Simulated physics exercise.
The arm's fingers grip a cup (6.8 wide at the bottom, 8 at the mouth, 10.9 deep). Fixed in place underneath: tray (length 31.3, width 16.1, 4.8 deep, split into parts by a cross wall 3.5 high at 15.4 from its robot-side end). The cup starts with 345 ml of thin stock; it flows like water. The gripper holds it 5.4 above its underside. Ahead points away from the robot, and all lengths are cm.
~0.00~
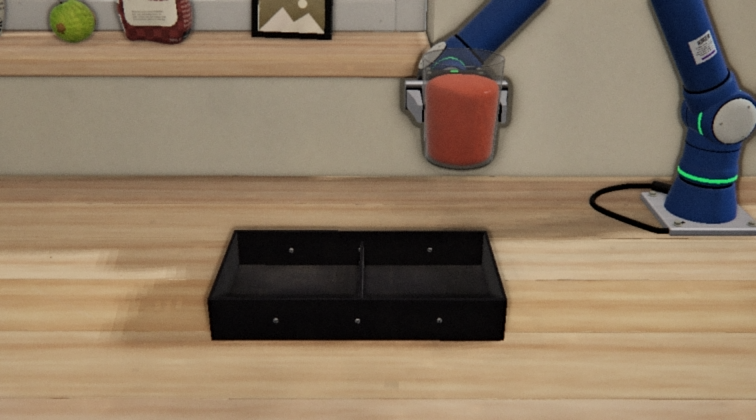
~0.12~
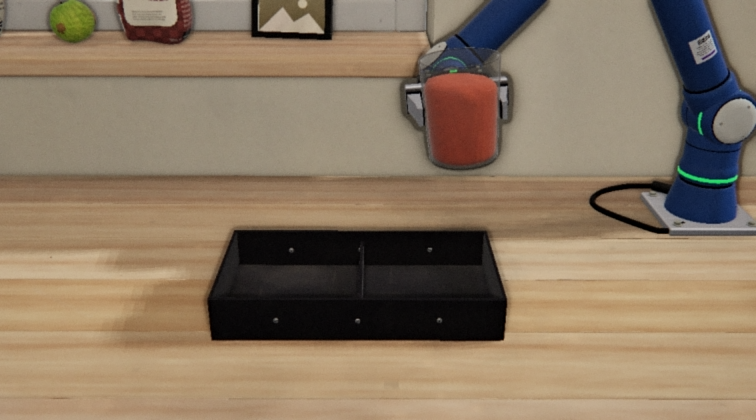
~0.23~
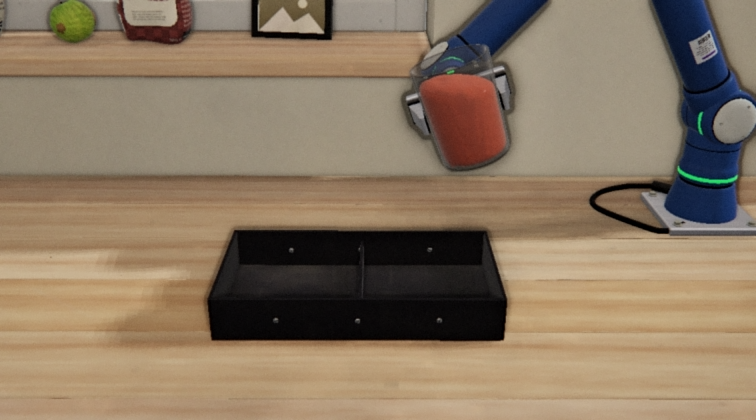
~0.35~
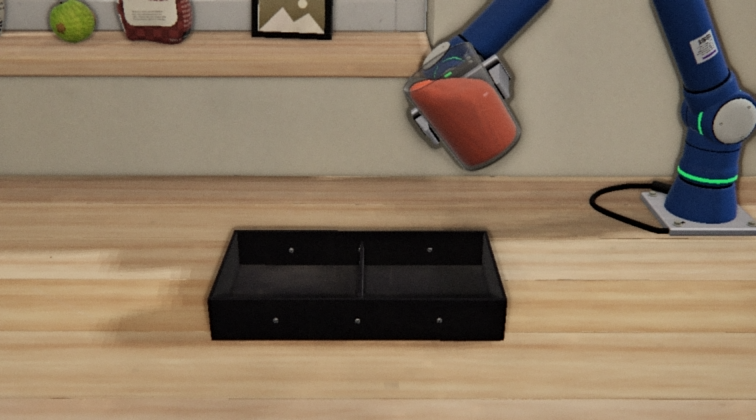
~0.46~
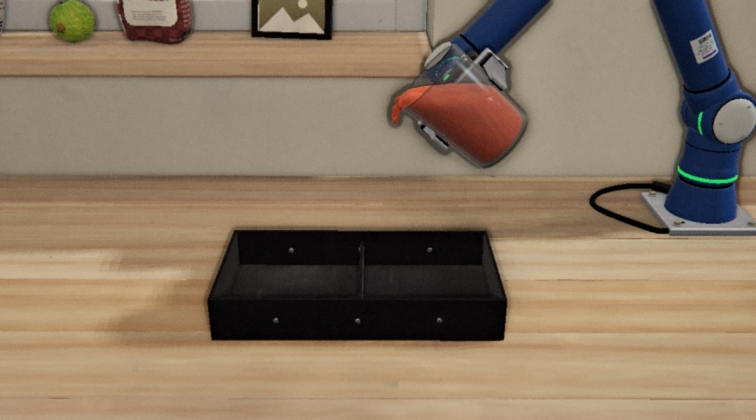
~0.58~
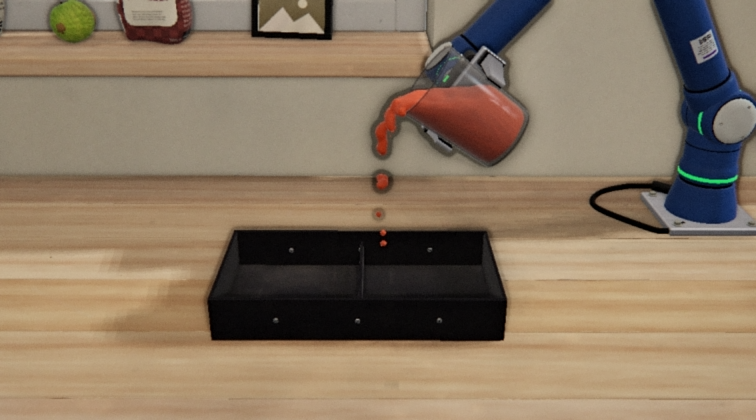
Blue robot arm tilting a clear cup of orange-red liquid leftward, a thin stream pouring out above a black divided tray.
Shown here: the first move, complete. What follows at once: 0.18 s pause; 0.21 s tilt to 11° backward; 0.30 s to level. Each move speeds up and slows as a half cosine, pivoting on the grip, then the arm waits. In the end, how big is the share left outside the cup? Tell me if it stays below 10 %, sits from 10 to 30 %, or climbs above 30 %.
It sits from 10 to 30 %.
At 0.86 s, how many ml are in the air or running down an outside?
Roughly 20 ml.
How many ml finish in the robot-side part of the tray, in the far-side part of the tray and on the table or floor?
The amounts come to around 10, 40 and 5 ml respectively.
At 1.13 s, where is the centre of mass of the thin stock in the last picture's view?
(441, 147) or thereabouts.
By 0.86 s, tilted 26° forward, liquid up to 27 above the table; 295 ml in the cup, 25 ml in the far-side part, 5 ml in the robot-side part, 20 ml in the air or running down outside.
By 1.13 s, tilted 5° backward, liquid up to 26 above the table; 295 ml in the cup, 40 ml in the far-side part, 10 ml in the robot-side part, 5 ml in the air or running down outside.
By 1.47 s, level, liquid up to 26 above the table; 295 ml in the cup, 40 ml in the far-side part, 10 ml in the robot-side part.
By 2.27 s, level, liquid up to 26 above the table; 295 ml in the cup, 40 ml in the far-side part, 10 ml in the robot-side part, 5 ml on the table or floor.
Final state, 295 ml in the cup, 40 ml in the far-side part, 10 ml in the robot-side part, 5 ml on the table or floor. That is 15 % outside the cup.
